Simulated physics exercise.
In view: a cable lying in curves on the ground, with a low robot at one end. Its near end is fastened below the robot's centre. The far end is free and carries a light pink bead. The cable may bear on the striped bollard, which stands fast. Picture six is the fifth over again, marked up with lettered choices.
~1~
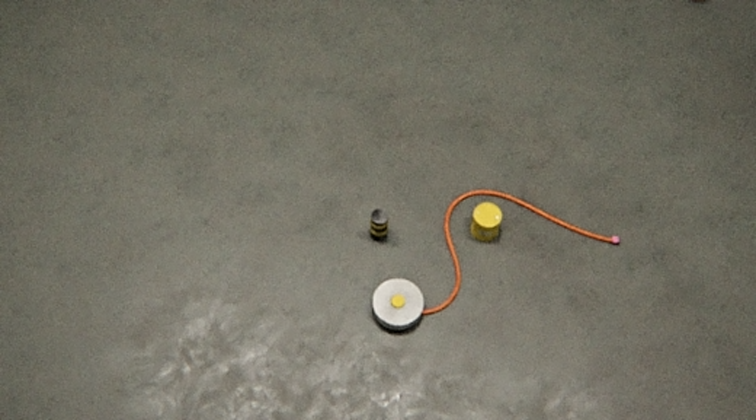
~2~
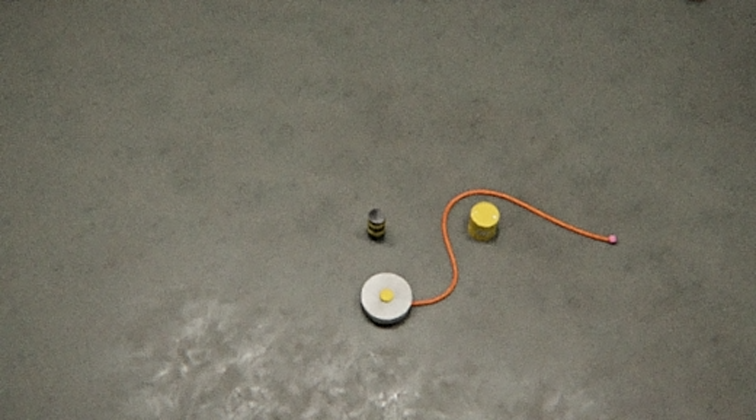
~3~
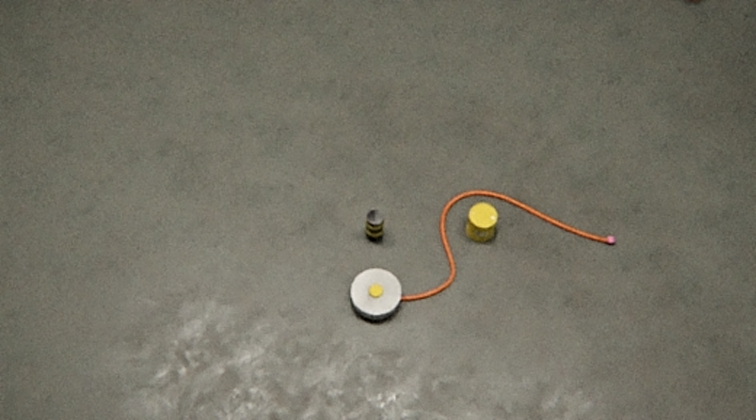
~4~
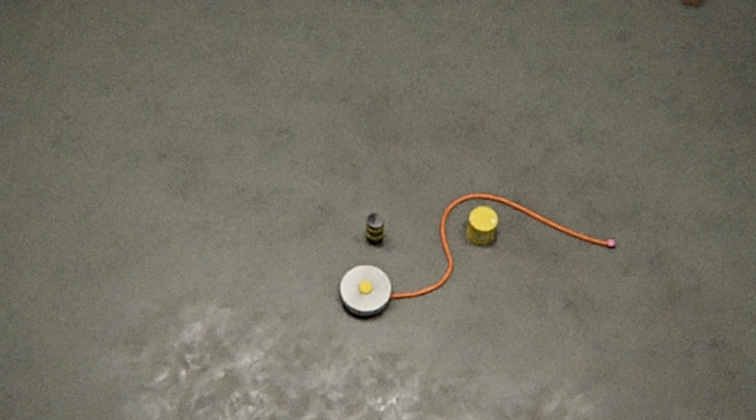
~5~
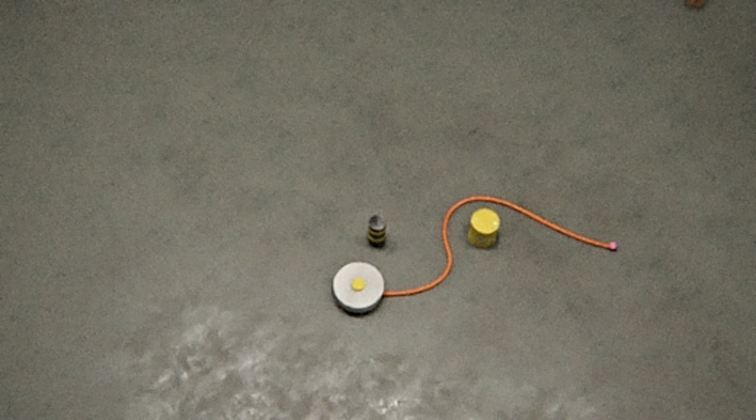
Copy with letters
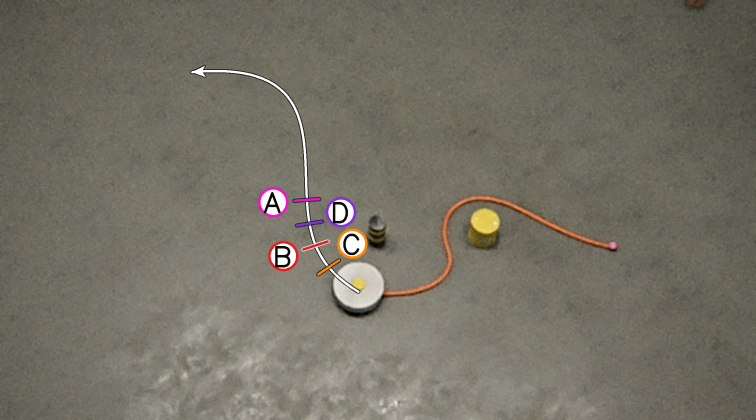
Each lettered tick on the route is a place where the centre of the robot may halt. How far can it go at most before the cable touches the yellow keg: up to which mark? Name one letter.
No farther than A.
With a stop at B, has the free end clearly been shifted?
No.
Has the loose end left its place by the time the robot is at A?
By then, no.
On the copy, A at (307, 200); B at (316, 245); C at (329, 267); D at (310, 224); the route from (359, 292) via (304, 143) to (192, 72).
On A. First, robot (327, 262), middle of the cable (457, 207), free end (613, 246).
Then, robot (311, 226), middle of the cable (457, 207), free end (613, 246).
Finally, robot (307, 196), middle of the cable (452, 219), free end (613, 246); only the bollard has been touched, if anything.
By contrast, B is safe but short; C is safe but short; D is safe but short.
